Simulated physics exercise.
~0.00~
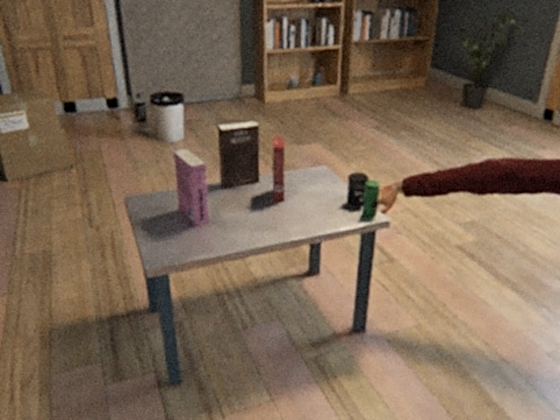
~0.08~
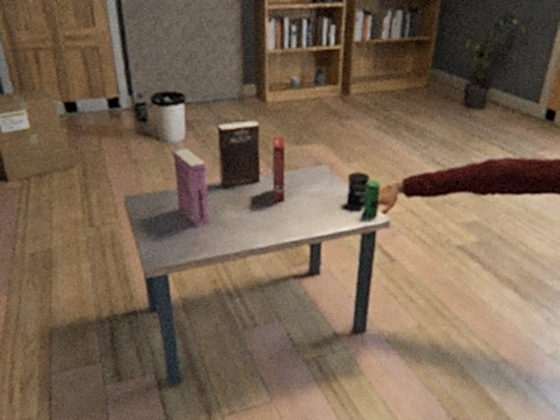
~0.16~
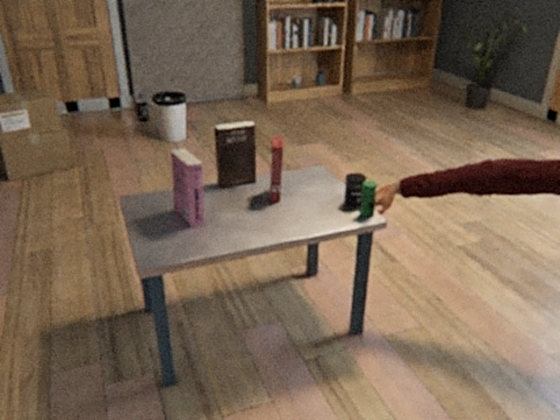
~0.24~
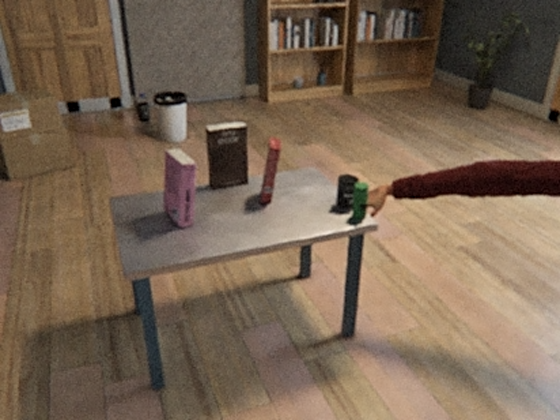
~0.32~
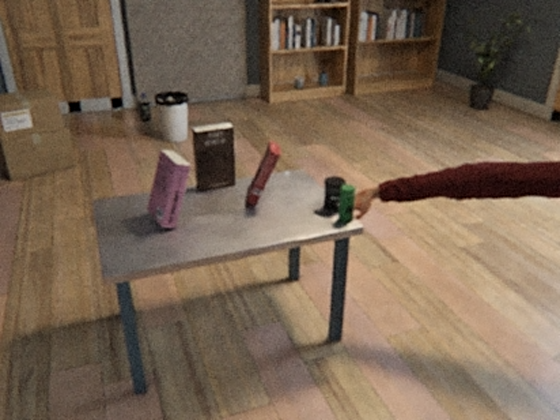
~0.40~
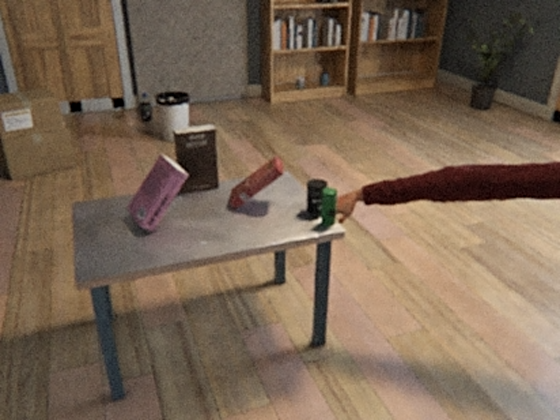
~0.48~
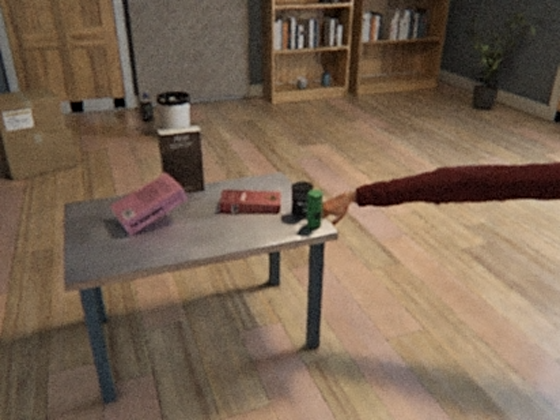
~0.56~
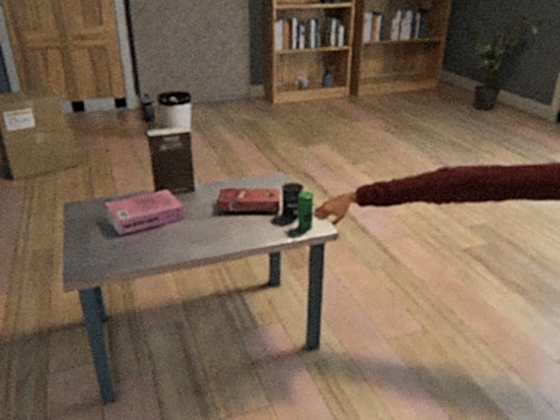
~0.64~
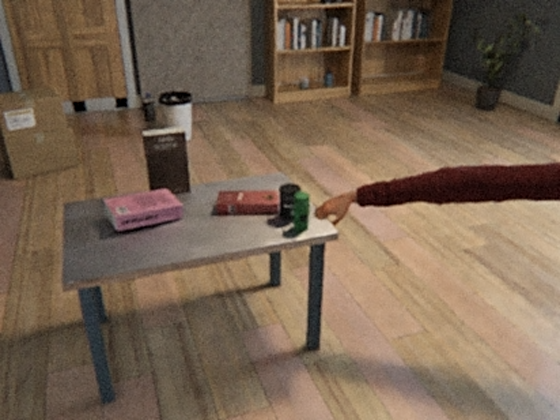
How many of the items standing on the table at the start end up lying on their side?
Two of them end up lying on their side, the red packet and the pink book.
